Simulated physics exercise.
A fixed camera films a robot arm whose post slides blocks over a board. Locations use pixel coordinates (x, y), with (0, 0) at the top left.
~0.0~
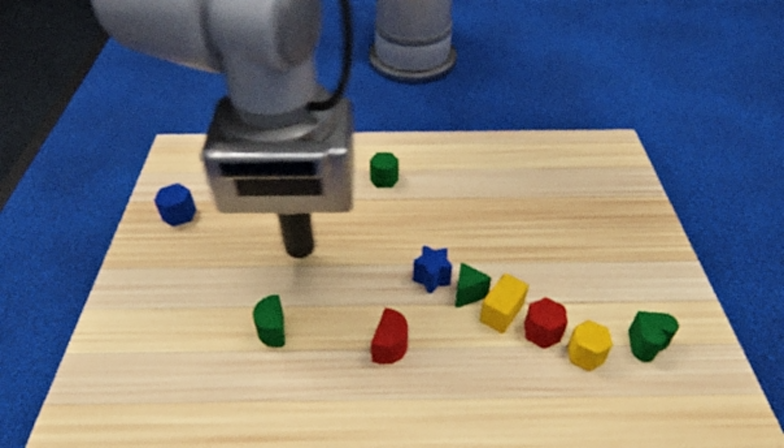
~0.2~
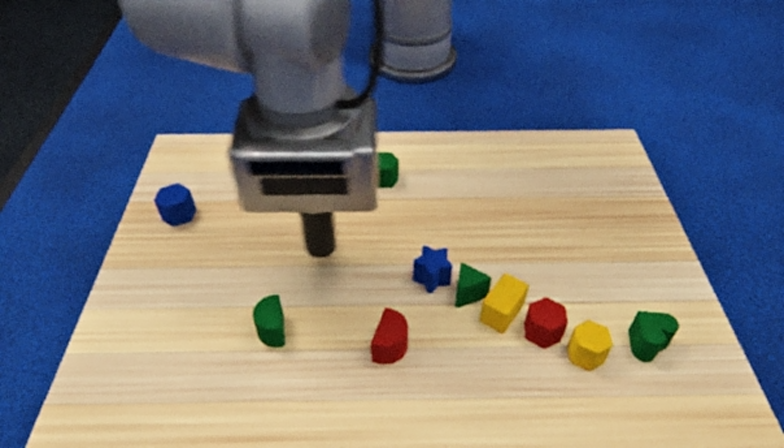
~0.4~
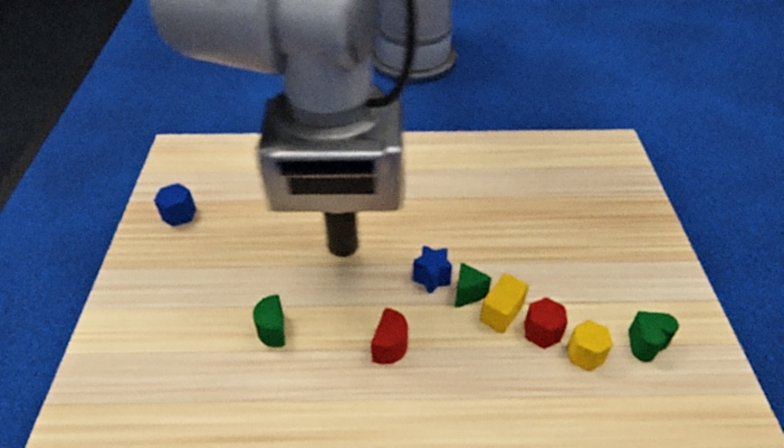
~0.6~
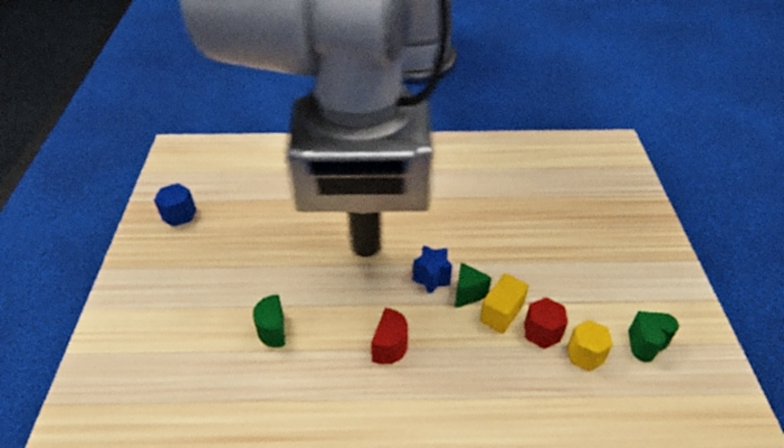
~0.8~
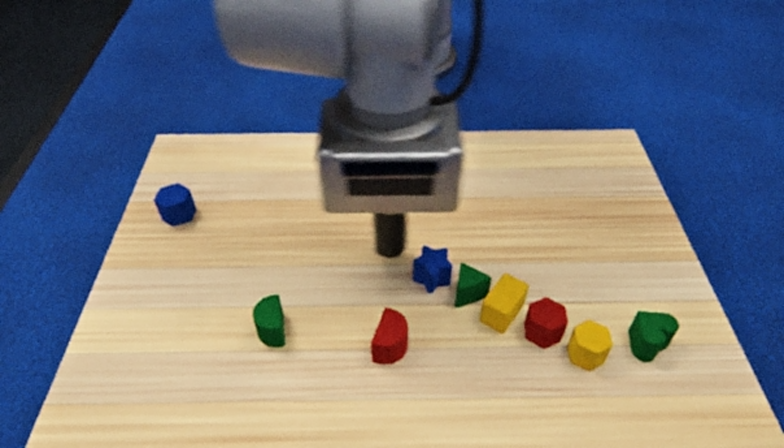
On a pale wooden board over blue fabric, a grey robotic arm holds a dark post upright among scattered red, green, blue and yellow blocks. The arm glides steadily to the right, passing in front of a green block at the back, and the post nears the blue star while every block stays still.
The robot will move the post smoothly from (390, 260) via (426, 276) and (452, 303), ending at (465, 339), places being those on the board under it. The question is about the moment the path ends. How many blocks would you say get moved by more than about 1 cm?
The push will move three blocks or more.
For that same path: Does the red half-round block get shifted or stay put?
Here the red half-round block stays on its spot.
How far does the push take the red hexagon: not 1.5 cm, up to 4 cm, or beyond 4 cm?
I'd go with 1.5 to 4 cm for this block.
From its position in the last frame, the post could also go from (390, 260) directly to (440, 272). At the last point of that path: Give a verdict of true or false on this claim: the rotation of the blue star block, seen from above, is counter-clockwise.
False
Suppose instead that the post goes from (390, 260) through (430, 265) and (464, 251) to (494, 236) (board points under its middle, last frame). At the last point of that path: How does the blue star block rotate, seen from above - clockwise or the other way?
It is turned clockwise.
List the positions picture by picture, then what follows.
Post's lower end at (300, 247); red half-round block at (391, 328); blue star block at (434, 258); green triangle at (471, 276); yellow rectangular block at (506, 293); red hexagon at (549, 313), in the first picture.
Post at (321, 246); blocks still, in the second picture.
Post at (343, 246); blocks still, in the third picture.
Post at (366, 246); blocks still, in the fourth picture.
Post at (390, 247); red half-round block at (391, 328); blue star block at (434, 258); green triangle at (471, 276); yellow rectangular block at (506, 293); red hexagon at (549, 313), in the fifth picture.
The first path, step by step. One third of the way, post at (428, 263); blue star block at (456, 269); green triangle at (488, 282); yellow rectangular block at (514, 295), turned 20° clockwise.
Two thirds of the way, post at (454, 290); blue star block at (486, 294); green triangle at (518, 296), turned 30° anticlockwise; yellow rectangular block at (545, 302); red hexagon at (574, 323), turned 35° clockwise.
At the end, post at (467, 326); red half-round block still; blue star block at (501, 317), turned 30° anticlockwise; green triangle at (522, 296), turned 35° anticlockwise; yellow rectangular block at (550, 303); red hexagon at (578, 324), turned 40° clockwise.
